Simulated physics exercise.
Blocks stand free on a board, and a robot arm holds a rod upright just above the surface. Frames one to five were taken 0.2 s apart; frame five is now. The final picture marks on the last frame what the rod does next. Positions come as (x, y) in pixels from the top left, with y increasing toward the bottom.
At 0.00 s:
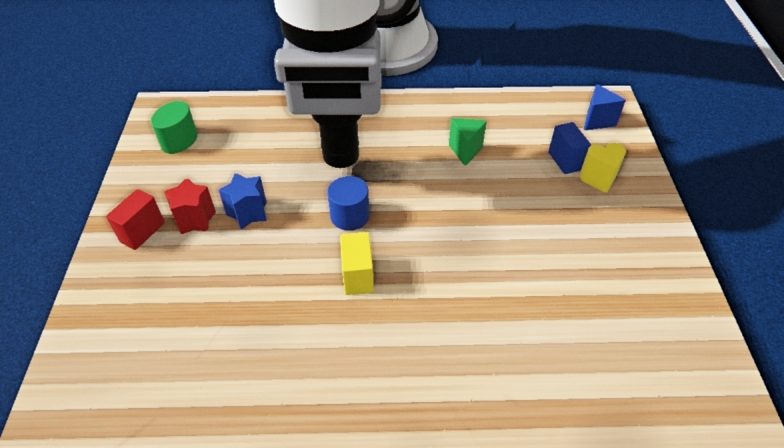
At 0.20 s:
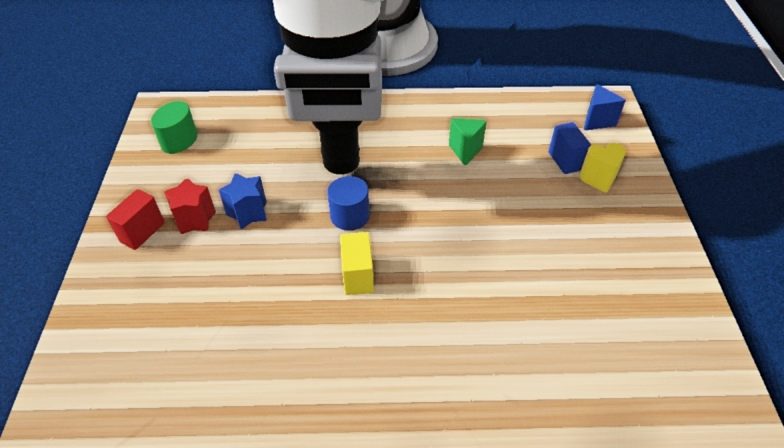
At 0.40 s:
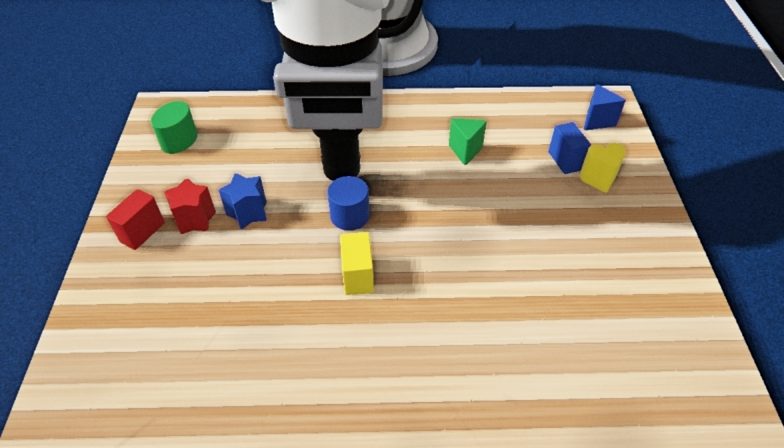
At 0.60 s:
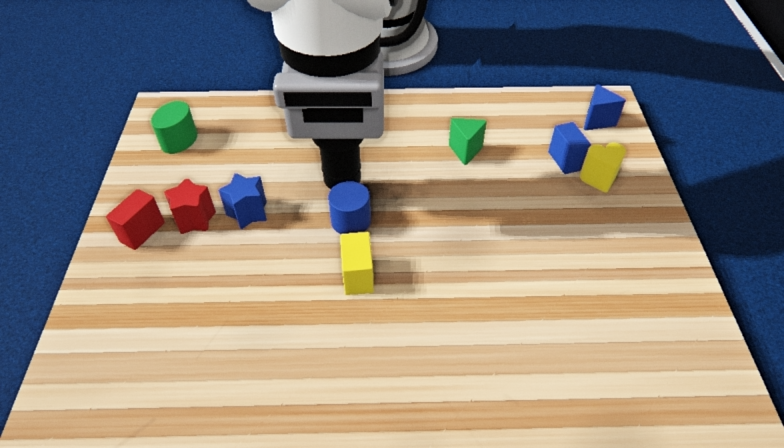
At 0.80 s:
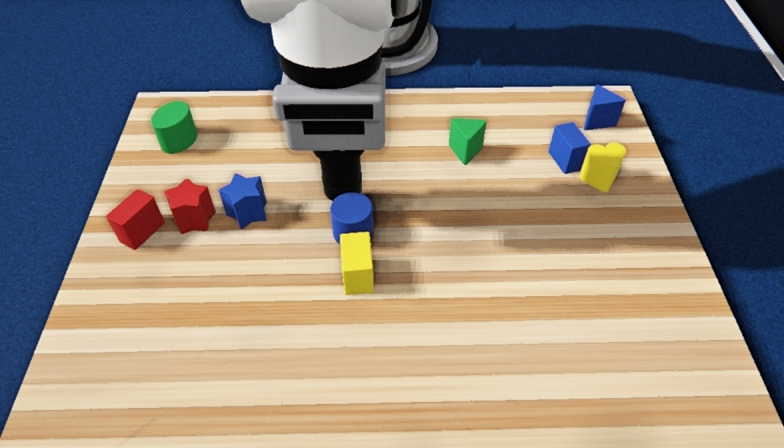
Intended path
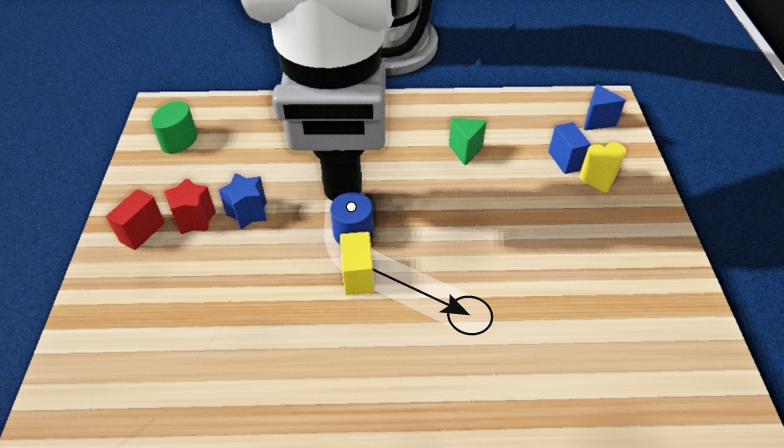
At first, a robot arm holds a dark rod just behind a blue cylinder on a striped wooden board, with a yellow block in front and other colored blocks standing around. The rod moves slowly toward the viewer, then pushes the cylinder a short way closer to the yellow block, which stays still.
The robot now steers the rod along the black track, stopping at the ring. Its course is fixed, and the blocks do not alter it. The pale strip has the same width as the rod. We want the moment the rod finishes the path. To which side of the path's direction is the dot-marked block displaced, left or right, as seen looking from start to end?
That's a shift to the right.
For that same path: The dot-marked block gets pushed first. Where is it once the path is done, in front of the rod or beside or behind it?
Slipped off.
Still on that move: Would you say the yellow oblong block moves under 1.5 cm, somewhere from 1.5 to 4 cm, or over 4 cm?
It slides well over 4 cm.
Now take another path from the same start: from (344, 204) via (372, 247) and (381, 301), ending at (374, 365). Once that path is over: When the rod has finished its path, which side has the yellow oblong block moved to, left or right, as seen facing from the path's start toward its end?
It gets pushed right.
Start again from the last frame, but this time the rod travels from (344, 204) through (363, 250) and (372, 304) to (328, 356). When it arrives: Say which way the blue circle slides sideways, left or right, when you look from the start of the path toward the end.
My answer: Left.
Drawn move, from (344, 204) over (351, 253) and (406, 285) to (470, 315); the dot is on the blue circle.
On the path given first. One third of the way, rod at (350, 240); blue circle at (367, 259); yellow oblong block at (371, 299).
Two thirds of the way, rod at (408, 273); blue circle at (403, 299); yellow oblong block at (375, 337), turned 25° clockwise.
At the end, rod at (472, 302); blue star block still; blue circle at (416, 308); yellow oblong block at (374, 339), turned 30° clockwise.
